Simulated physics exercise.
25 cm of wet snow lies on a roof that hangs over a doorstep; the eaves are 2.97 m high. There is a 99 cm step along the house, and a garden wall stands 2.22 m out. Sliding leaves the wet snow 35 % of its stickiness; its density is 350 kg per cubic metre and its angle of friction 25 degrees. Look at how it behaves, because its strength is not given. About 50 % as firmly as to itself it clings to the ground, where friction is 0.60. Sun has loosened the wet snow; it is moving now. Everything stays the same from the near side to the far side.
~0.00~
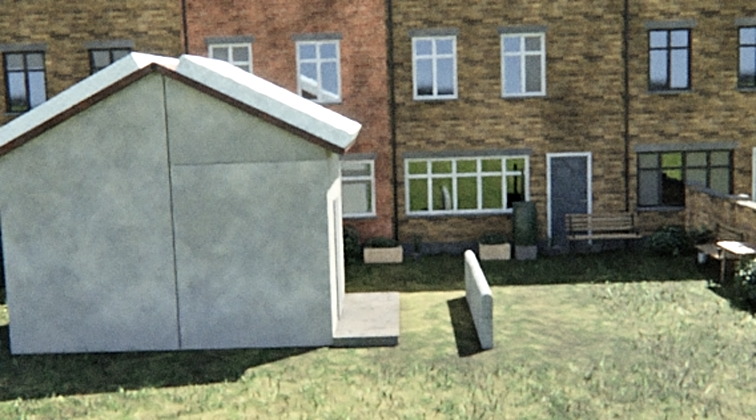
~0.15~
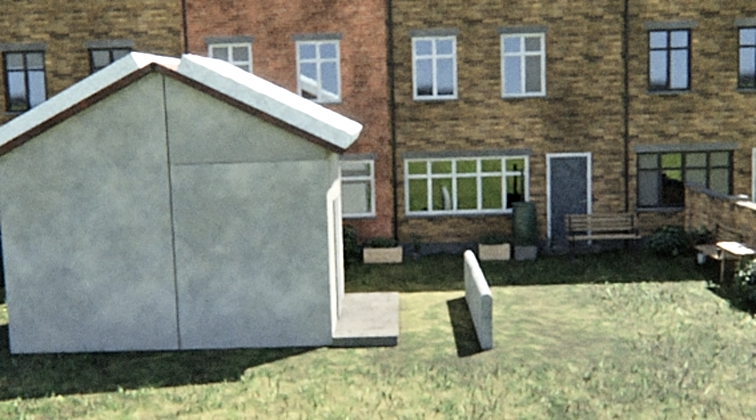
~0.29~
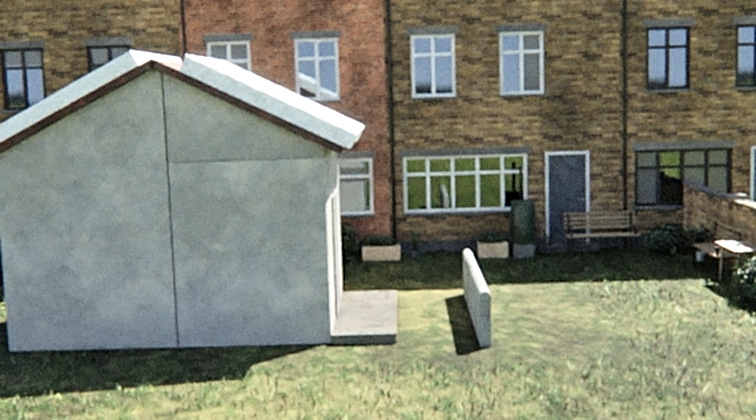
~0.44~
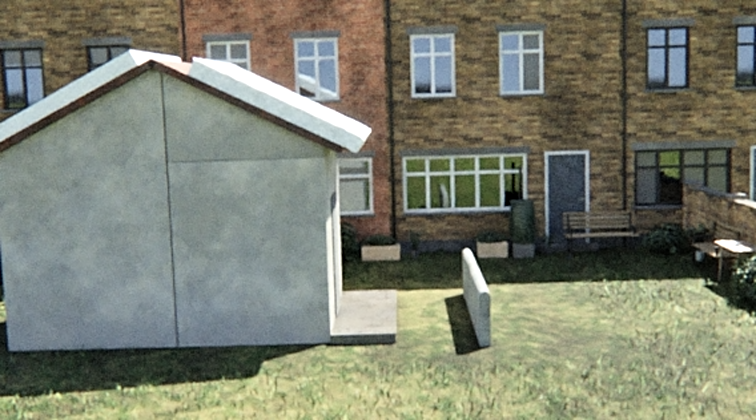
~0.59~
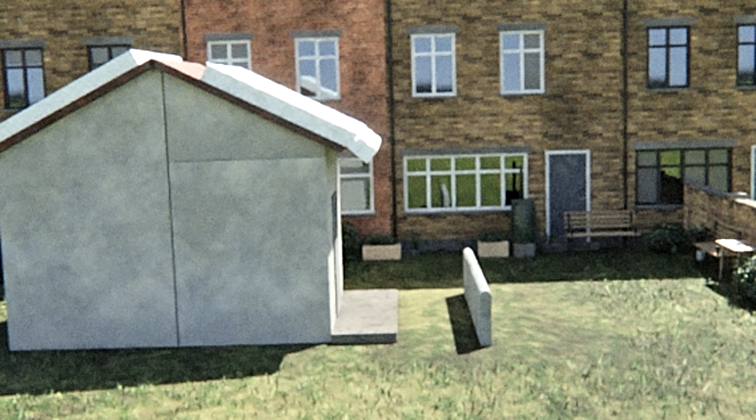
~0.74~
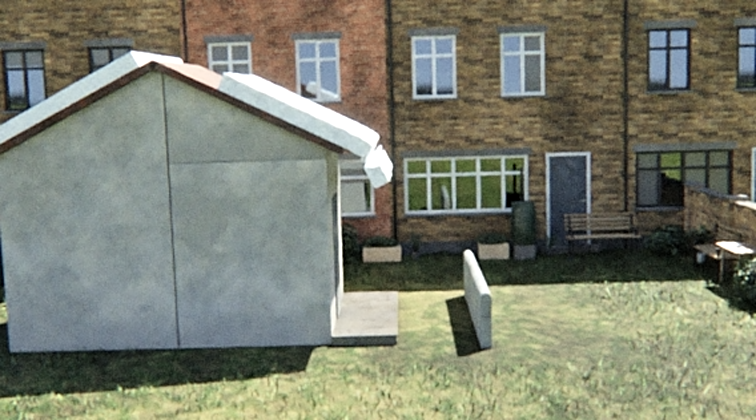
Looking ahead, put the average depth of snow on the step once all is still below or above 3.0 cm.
Average depth: Not reaching 3.0 cm.
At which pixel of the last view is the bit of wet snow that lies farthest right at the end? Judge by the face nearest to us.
At roughly (641, 338).
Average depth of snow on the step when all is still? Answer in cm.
0 cm.
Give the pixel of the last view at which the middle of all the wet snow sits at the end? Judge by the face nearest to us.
Around (455, 326).
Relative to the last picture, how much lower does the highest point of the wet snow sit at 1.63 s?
The gap comes to around 1.6 metres.
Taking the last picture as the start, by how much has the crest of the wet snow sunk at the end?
Looks like something near 3.3 m to me.
After 1.15 s, 63 % of the snow is still up on the roof and 37 % is falling or down.
After 1.63 s, none of the snow is still up on the roof and all is falling or down.
After 2.12 s, none of the snow is still up on the roof and all is falling or down.
After 2.60 s, none of the snow is still up on the roof and all is falling or down.
After 3.00 s, at the end, none of the snow is still up on the roof and the snow on the step is 0 mm deep on average.
